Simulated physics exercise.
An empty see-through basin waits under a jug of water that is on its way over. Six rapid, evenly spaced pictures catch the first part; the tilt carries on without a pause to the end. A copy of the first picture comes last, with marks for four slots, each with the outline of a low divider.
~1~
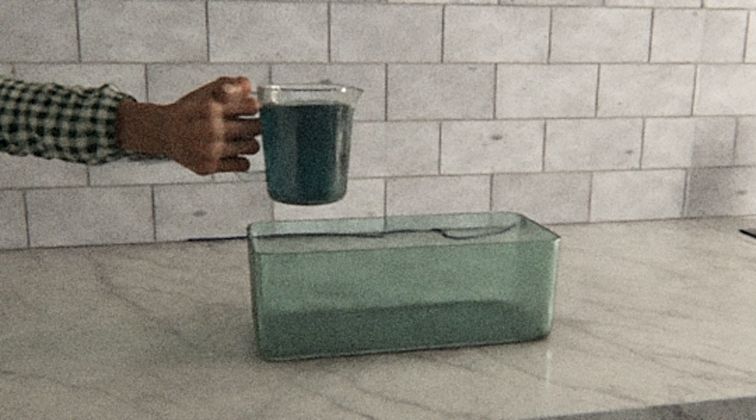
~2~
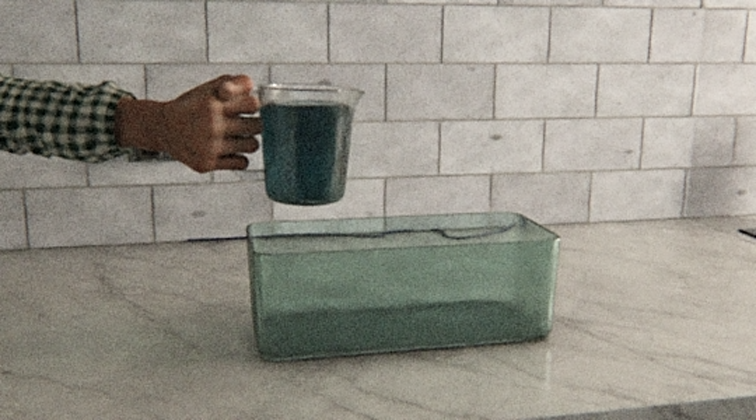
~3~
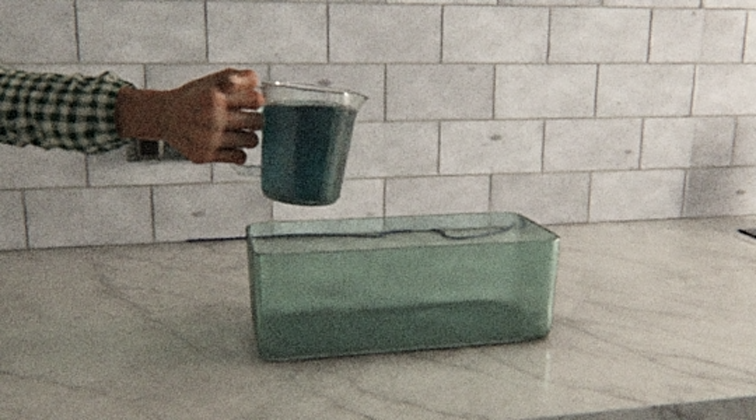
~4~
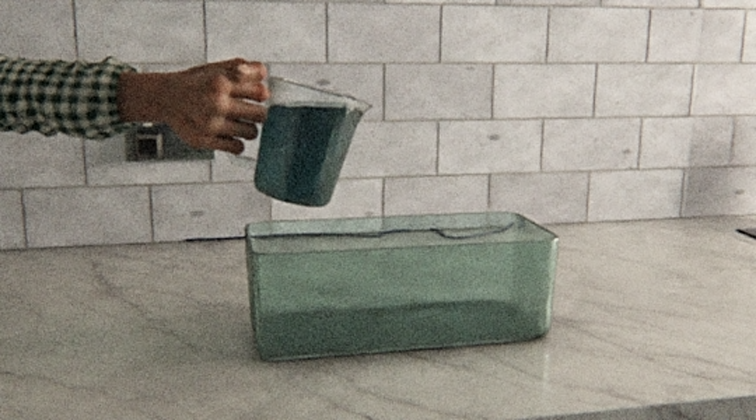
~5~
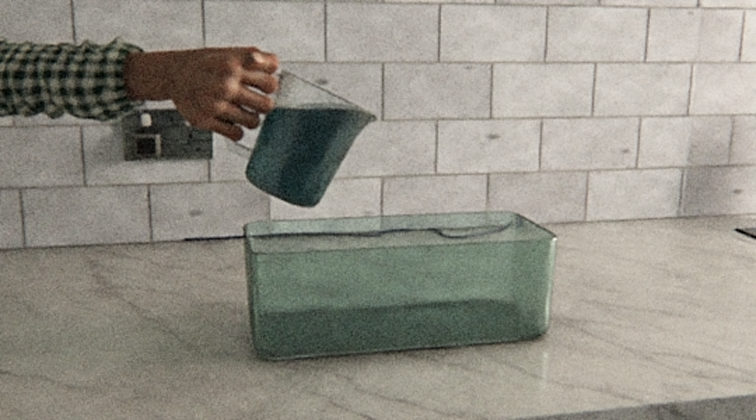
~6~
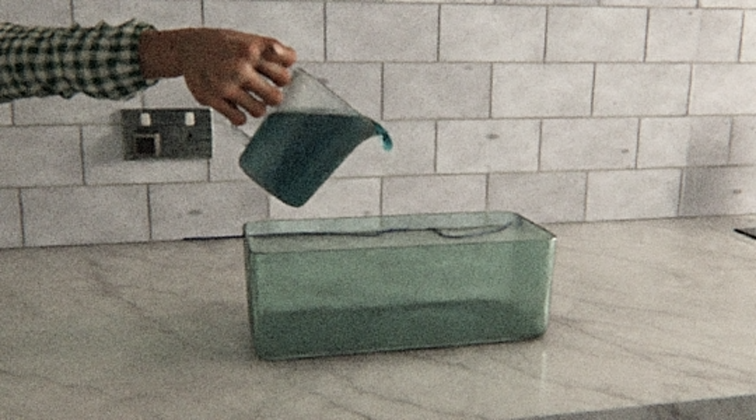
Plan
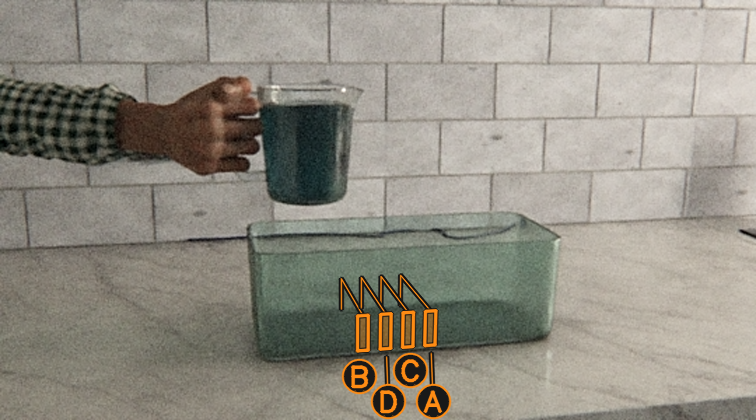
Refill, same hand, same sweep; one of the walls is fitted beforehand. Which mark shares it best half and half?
Use position A.
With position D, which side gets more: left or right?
The right one.
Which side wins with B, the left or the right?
The right one.
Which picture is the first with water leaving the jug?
Picture 6.
On the marked copy, A at (431, 353); B at (363, 358); C at (409, 354); D at (386, 356).
For position A, about 49 % ends left of the wall and 51 % right of it.
For position B, about 7 % ends left of the wall and 93 % right of it.
For position C, about 23 % ends left of the wall and 77 % right of it.
For position D, about 9 % ends left of the wall and 91 % right of it.
